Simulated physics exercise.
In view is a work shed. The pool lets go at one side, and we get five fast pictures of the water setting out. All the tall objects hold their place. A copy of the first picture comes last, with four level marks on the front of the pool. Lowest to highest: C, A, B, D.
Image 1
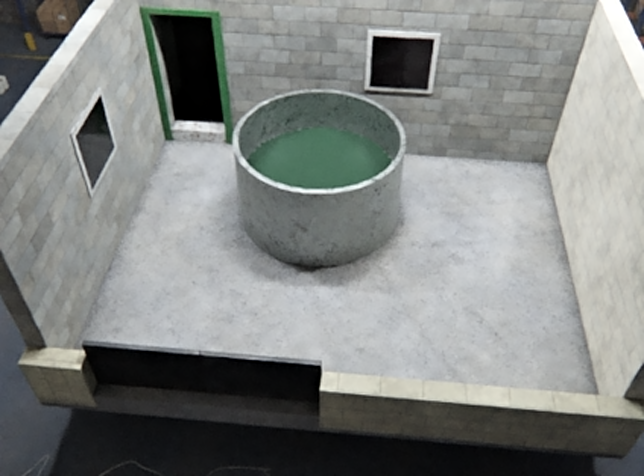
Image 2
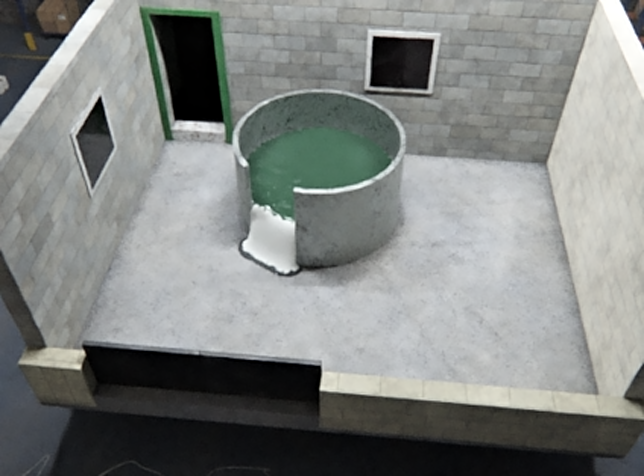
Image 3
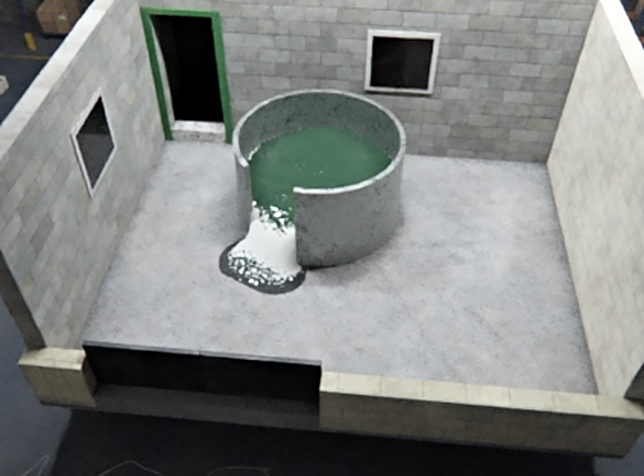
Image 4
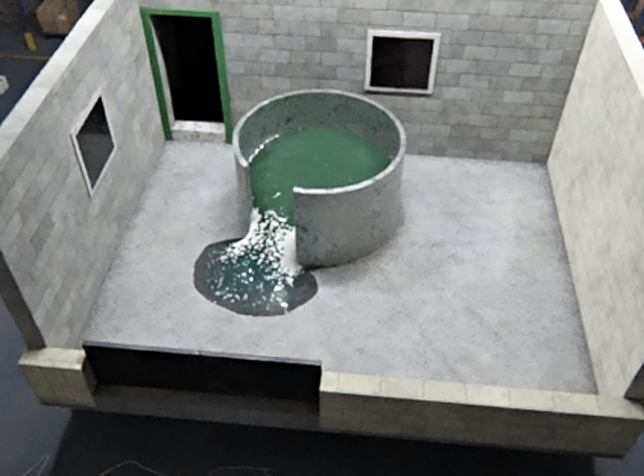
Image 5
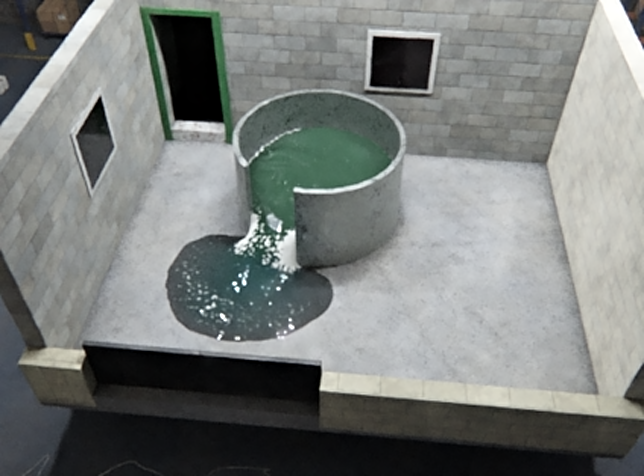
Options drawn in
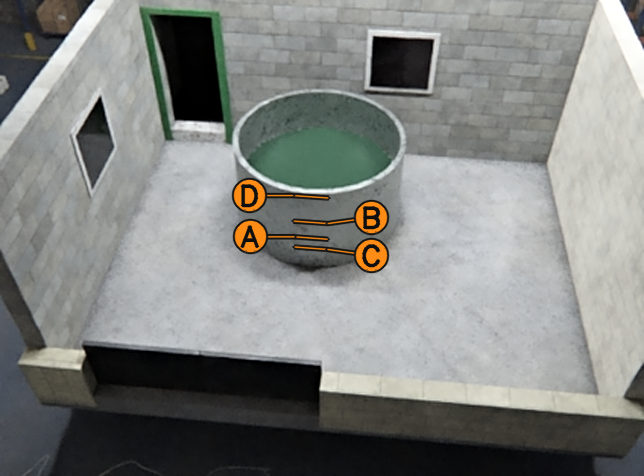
Green water pours through a gap in the round pool and spreads across the floor.
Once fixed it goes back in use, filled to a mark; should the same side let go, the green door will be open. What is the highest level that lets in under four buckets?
B is the one.
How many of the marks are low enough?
Three of the four.
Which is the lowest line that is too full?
Line D.
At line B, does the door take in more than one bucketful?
No.
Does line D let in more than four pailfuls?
Yes, it does.
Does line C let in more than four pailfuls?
No, that is safe.
In orange, A at (310, 238); B at (310, 222); C at (311, 248); D at (310, 196); from the bottom up C, A, B, D.
With A, nothing gets over.
With B, a splash gets over, under a bucket.
With C, nothing gets over.
With D, about 13 bucketfuls get in.
